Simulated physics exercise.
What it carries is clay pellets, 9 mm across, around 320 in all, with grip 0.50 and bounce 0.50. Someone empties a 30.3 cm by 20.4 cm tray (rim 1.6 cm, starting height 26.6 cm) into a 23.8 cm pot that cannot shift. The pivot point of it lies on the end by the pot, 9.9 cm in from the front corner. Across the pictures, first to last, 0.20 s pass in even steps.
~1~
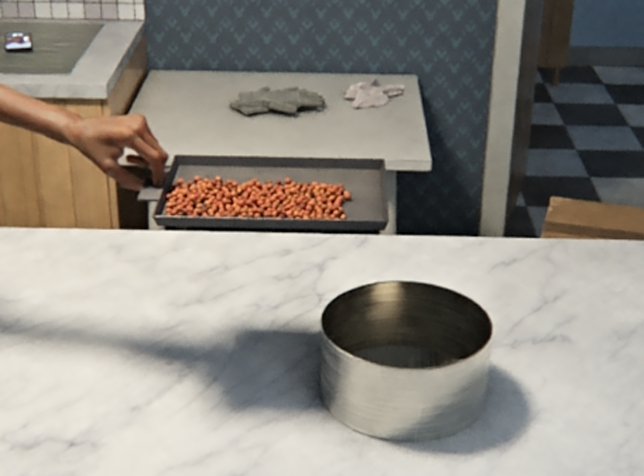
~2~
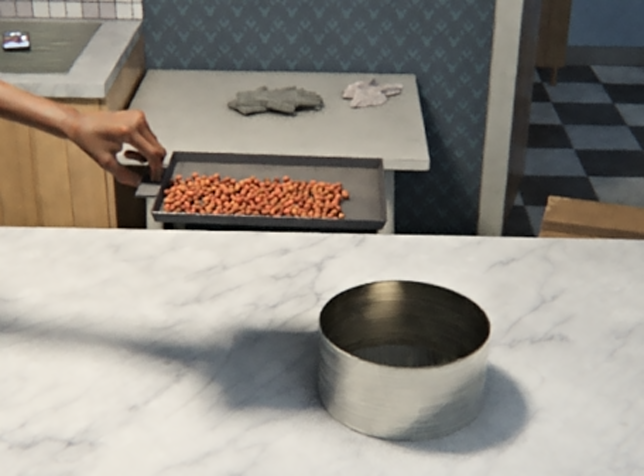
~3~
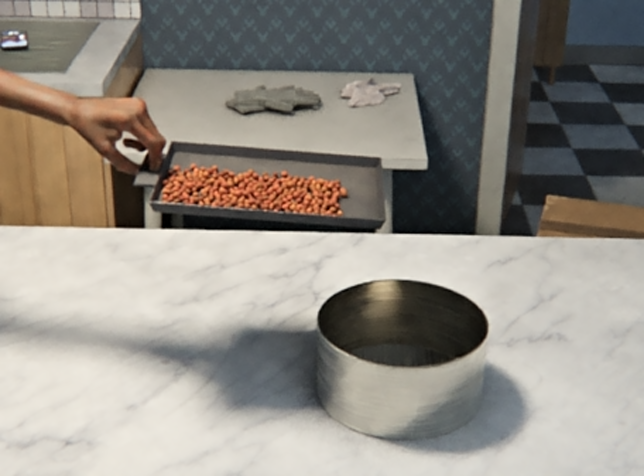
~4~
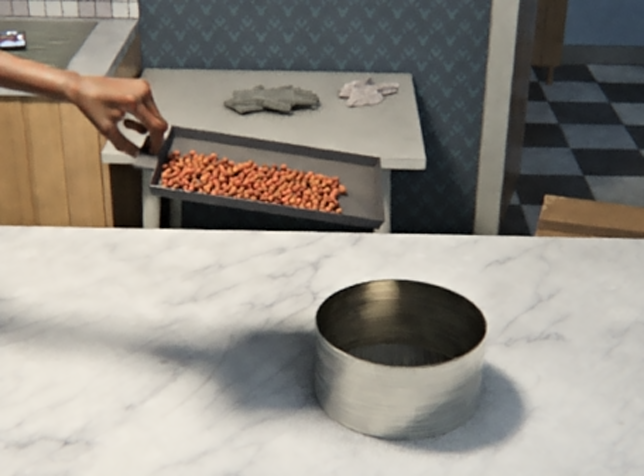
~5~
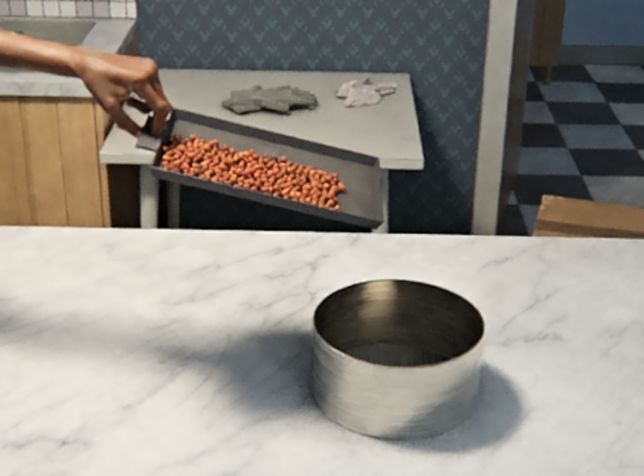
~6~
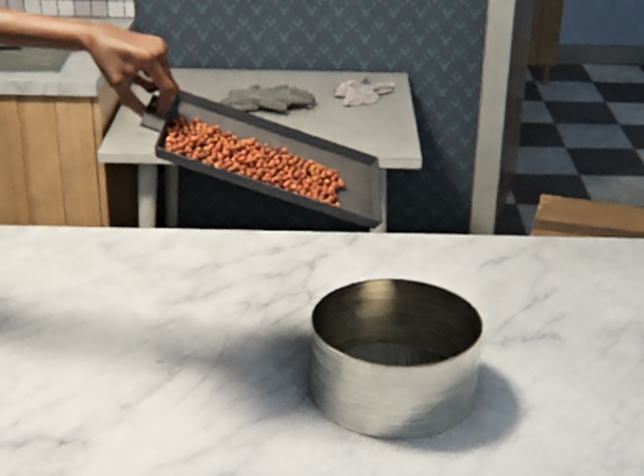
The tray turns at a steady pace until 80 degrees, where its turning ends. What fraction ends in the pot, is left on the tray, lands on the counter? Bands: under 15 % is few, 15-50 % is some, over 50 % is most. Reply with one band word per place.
Pot most, tray few, counter some.
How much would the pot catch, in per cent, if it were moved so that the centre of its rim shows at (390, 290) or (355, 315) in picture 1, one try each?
Estimates: 60 in a hundred and 30 in a hundred.
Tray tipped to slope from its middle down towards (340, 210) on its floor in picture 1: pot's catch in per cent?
The share would be about 95 percent.
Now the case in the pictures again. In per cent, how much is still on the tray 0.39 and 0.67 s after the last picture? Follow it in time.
In order, 95 and 10.
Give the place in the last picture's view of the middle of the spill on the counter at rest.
Roughly at pixel (522, 336) in the last view.
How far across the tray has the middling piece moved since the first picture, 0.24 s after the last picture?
About 5 cm.
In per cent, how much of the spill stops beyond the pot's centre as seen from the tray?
Share past the middle: Roughly 100 percent.
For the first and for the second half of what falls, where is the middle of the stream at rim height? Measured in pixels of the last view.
It passes about (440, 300) first and (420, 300) afterwards.
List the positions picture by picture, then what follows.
The first frame shows tray tilt 0 degrees, front corners at (157, 215) and (384, 219); middle of the pieces at (252, 201); pot at (406, 322).
The second frame shows tray tilt 1 degrees, front corners at (155, 211) and (383, 219); middle of the pieces at (250, 199).
The third frame shows tray tilt 4 degrees, front corners at (154, 200) and (381, 218), lowest corner right front; middle of the pieces at (249, 192).
The fourth frame shows tray tilt 8 degrees, front corners at (154, 184) and (380, 218), lowest corner right front; middle of the pieces at (248, 183).
The fifth frame shows tray tilt 14 degrees, front corners at (155, 166) and (379, 219), lowest corner right front; middle of the pieces at (248, 172).
The sixth frame shows tray tilt 19 degrees, front corners at (160, 146) and (378, 219), lowest corner right front; middle of the pieces at (255, 161); pot at (397, 319).
Then, 0.24 s after the last picture, tilt 50 degrees; the tray holds 100 %, the pot 0 %.
Then, 0.39 s after the last picture, tilt 70 degrees; the tray holds 95 %, the pot 0 %.
Then, 0.67 s after the last picture, tilt 80 degrees; the tray holds 10 %, the pot 60 %.
In the end, pot 70 %, tray 5 %, counter 25 %.
